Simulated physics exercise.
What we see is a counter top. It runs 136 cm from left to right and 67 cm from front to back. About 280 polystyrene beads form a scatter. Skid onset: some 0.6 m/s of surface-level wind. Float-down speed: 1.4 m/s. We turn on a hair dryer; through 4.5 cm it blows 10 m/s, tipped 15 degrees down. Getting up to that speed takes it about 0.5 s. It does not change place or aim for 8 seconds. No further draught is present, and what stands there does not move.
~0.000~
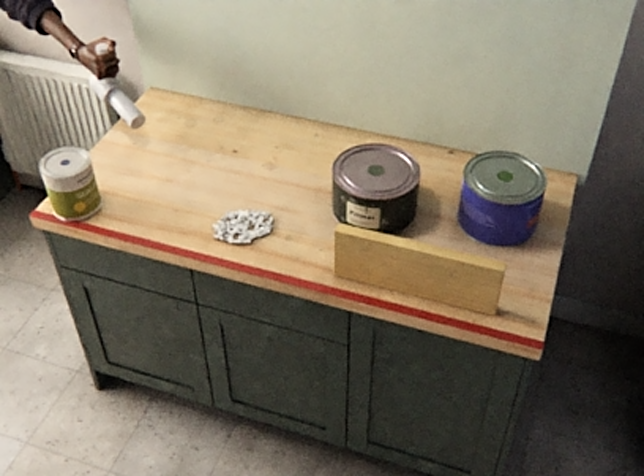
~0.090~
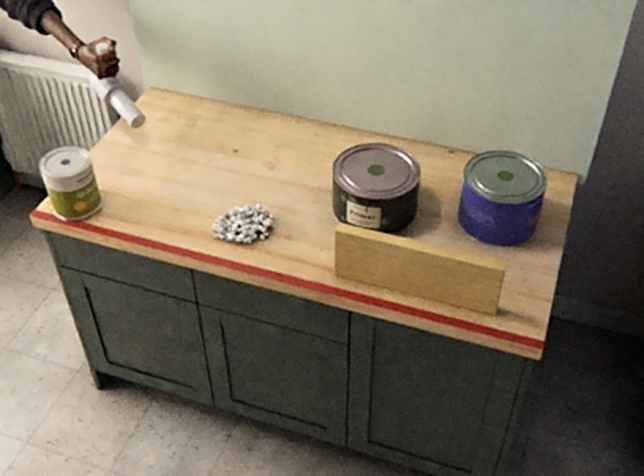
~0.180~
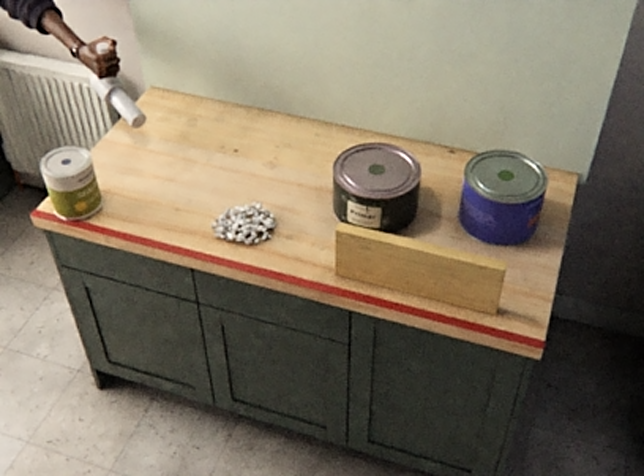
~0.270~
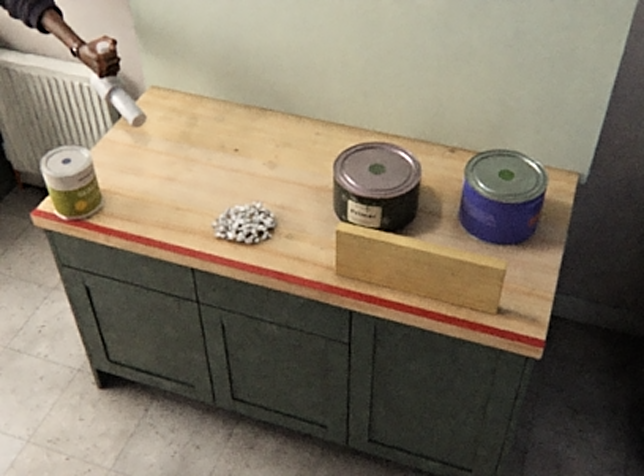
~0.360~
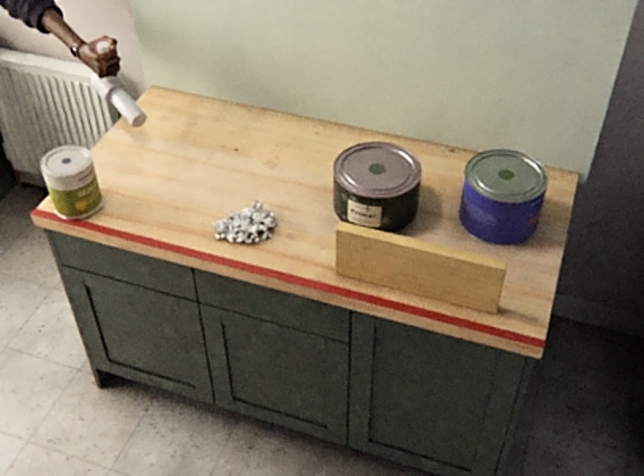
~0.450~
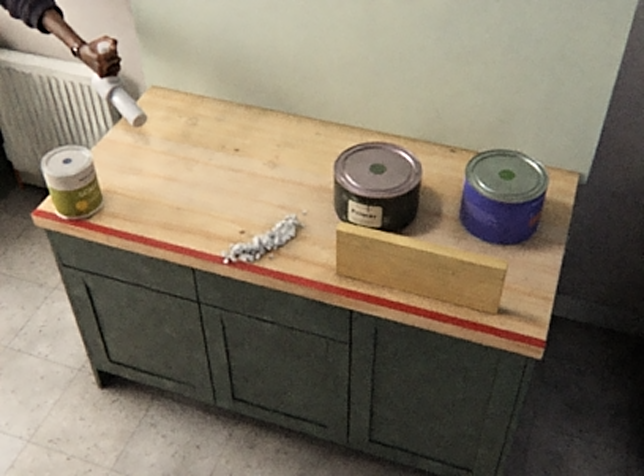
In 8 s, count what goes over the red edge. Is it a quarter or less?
No, it is above a quarter.
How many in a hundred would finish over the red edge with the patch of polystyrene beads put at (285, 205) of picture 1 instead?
Share at the end: Near 0 %.
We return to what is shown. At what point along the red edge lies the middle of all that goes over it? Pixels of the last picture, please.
Around (301, 285).
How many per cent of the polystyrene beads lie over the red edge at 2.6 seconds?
80 %.
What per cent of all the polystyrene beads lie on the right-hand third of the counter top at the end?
5 %.
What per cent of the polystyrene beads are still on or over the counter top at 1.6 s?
The share then is about 5 %.
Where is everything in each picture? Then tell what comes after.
In the first picture, the middle of the polystyrene beads is near (244, 228), none has stirred yet and the mouth of the hair dryer is at (138, 122).
In the second picture, the middle of the polystyrene beads is near (245, 225), none has stirred yet and the red edge is centred on (264, 277).
In the third picture, the middle of the polystyrene beads is near (246, 224), about 1 % have left their places, the top of a large tin is at (377, 169) and the top of a tin is at (66, 161).
In the fourth picture, the middle of the polystyrene beads is near (246, 224) and about 1 % have left their places.
In the fifth picture, the middle of the polystyrene beads is near (246, 223) and about 1 % have left their places.
In the sixth picture, the middle of the polystyrene beads is near (268, 243), the farthest in sight from the hair dryer is at (272, 257) and all have left their places.
After 1.6 s, 76 % are over the red edge; 92 % have settled or left.
After 2.6 s, 76 % are over the red edge; 94 % have settled or left.
After 4.4 s, 76 % are over the red edge; 95 % have settled or left.
After 8.0 s, at the end, 76 % are over the red edge.
